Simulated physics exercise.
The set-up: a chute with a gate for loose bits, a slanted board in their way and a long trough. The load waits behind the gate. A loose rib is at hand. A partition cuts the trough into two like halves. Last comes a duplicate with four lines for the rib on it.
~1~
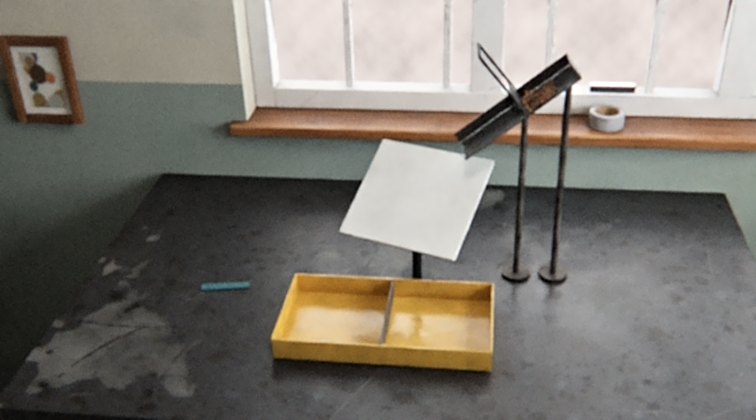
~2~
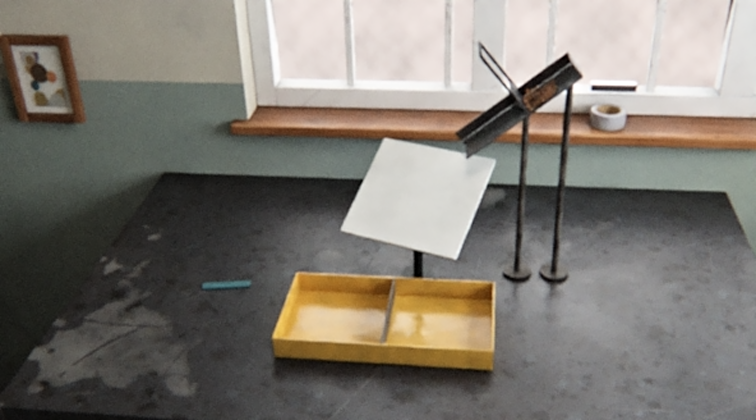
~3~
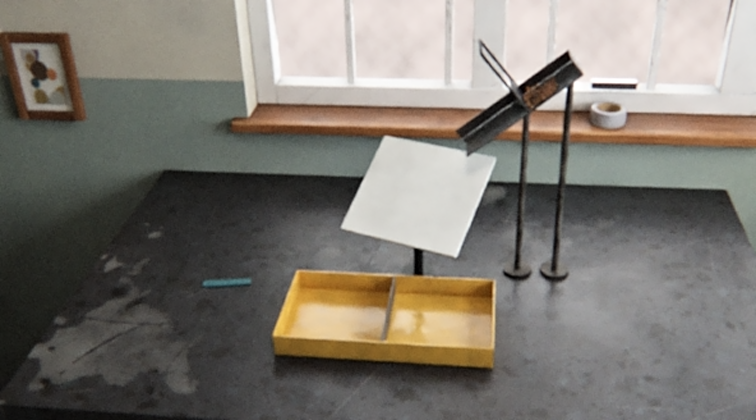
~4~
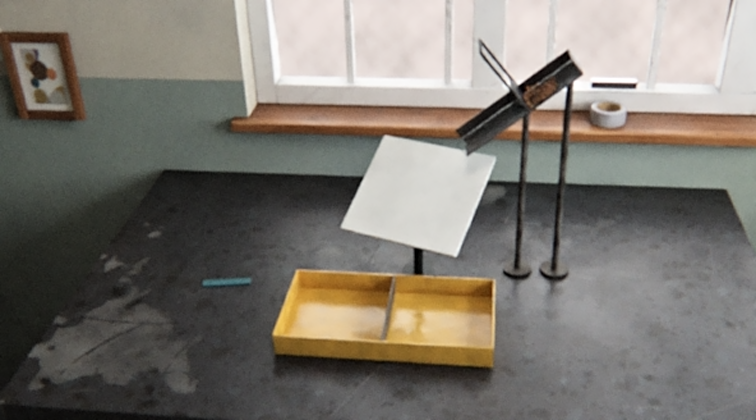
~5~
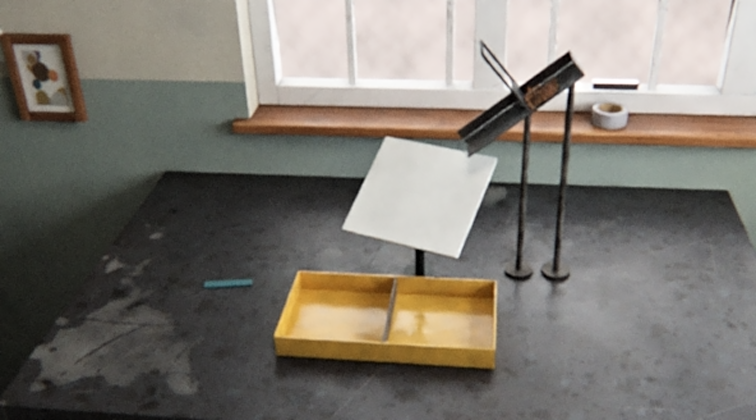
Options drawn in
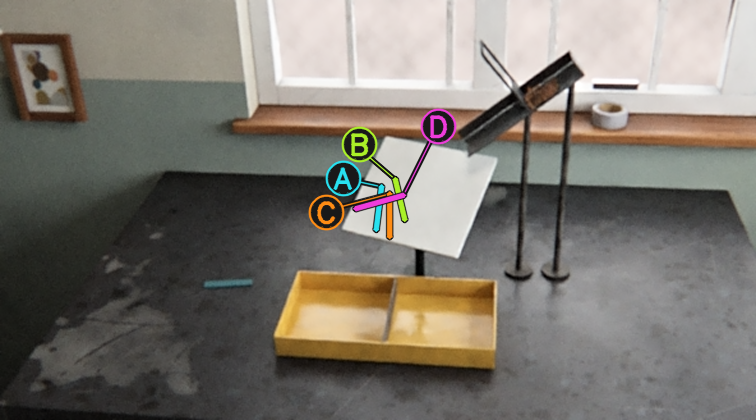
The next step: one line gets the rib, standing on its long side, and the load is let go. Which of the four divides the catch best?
Line C.
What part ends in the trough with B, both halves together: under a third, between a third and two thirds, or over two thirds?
Line B gives over two thirds.
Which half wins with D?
Left.
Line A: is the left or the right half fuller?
Left.
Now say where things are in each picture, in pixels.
The first frame shows load behind the gate at (538, 98), cereal balls; lip of the chute at (465, 153), sloping fairly steeply.
The second frame shows middle of the board at (418, 195), tilted fairly steeply; middle of its low edge at (396, 244); of its high edge at (438, 148).
The third frame shows front corners of the trough at (273, 336) and (493, 349); front end of its middle wall at (381, 342); gate still shut at (514, 88).
The fourth frame shows middle of the load at (540, 94); lip at (466, 149).
The fifth frame shows middle of the load at (541, 95); lip at (468, 151).
On the marked copy, line A from (381, 186) to (376, 229); line B from (395, 179) to (404, 219); line C from (389, 193) to (389, 236); line D from (403, 195) to (355, 208).
With A, of what is caught, nearly all in the left half, a stray few in the right.
With B, of what is caught, about a quarter in the left half, most in the right.
With C, of what is caught, about half in the left half, about half in the right.
With D, of what is caught, nearly all in the left half, a stray few in the right.
